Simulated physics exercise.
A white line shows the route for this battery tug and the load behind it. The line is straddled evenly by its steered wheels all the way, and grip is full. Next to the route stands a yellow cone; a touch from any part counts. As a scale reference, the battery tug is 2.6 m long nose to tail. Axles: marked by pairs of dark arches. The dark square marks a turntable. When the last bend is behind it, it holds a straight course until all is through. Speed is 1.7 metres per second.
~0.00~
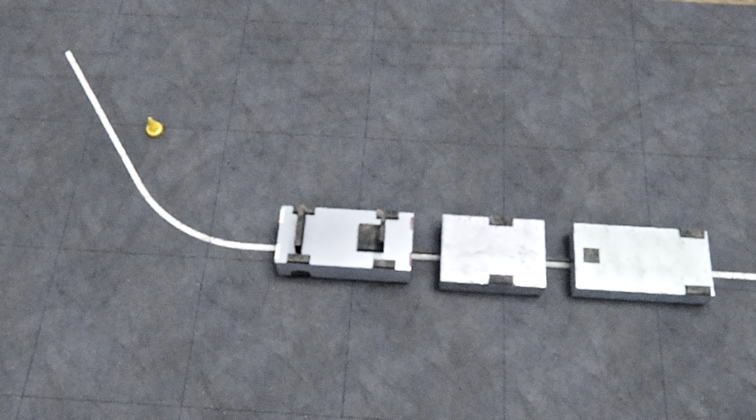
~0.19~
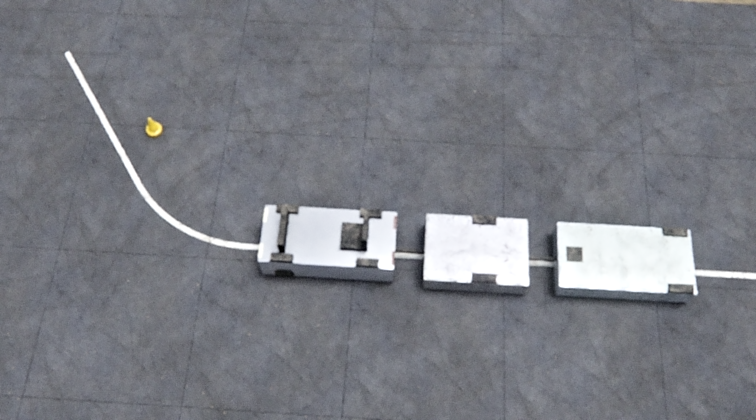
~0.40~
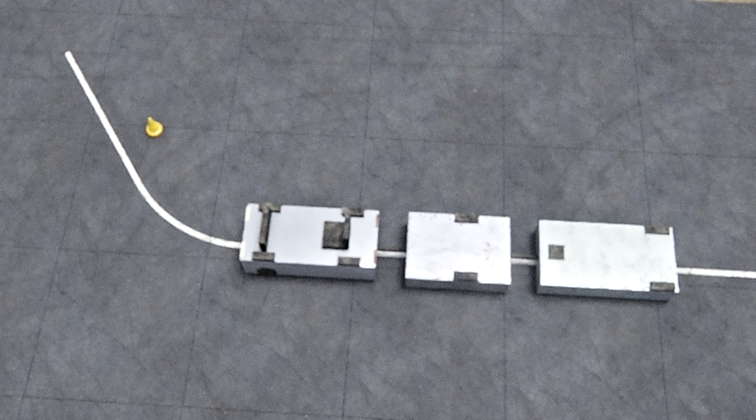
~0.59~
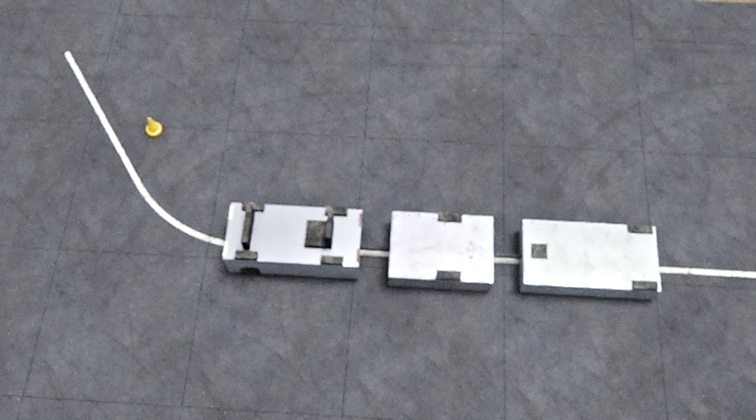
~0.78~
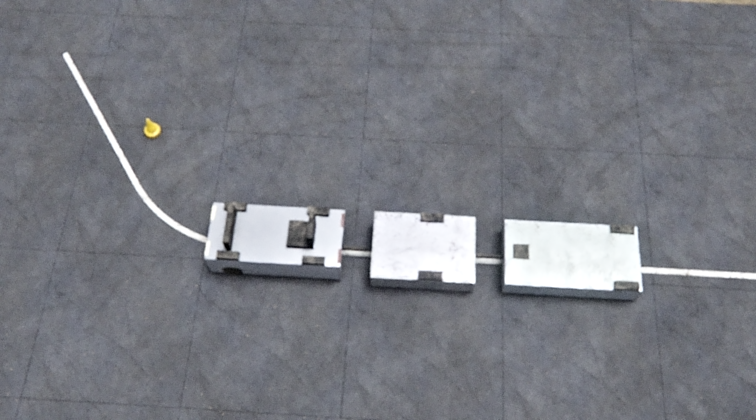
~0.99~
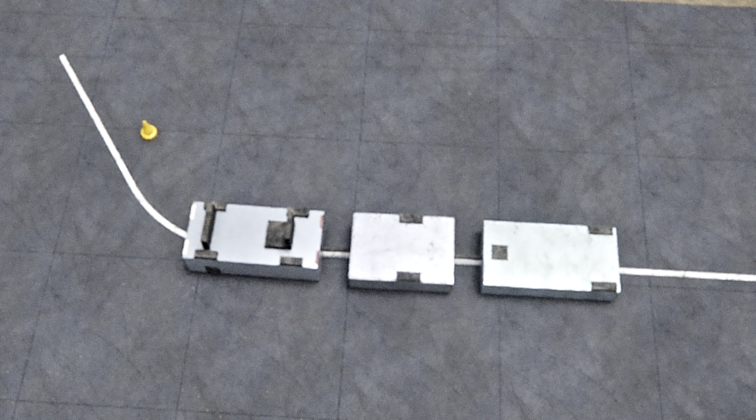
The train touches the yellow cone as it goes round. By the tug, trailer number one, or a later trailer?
That'd be the engine up front.
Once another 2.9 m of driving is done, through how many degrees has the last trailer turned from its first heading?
Roughly 0°.
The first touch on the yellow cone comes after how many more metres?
3.5 m.
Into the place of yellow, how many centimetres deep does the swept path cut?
Estimate - yellow: Some 55.
After 3.2 s, the last axle is at (422, 248) of the last picture, 5 cm off the line; the battery tug has hit yellow.
After 6.3 s, the last axle is at (194, 180) of the last picture, 95 cm off the line.
After 8.9 s, the last axle is at (70, 50) of the last picture, 20 cm off the line; 1 of 1 struck in all.
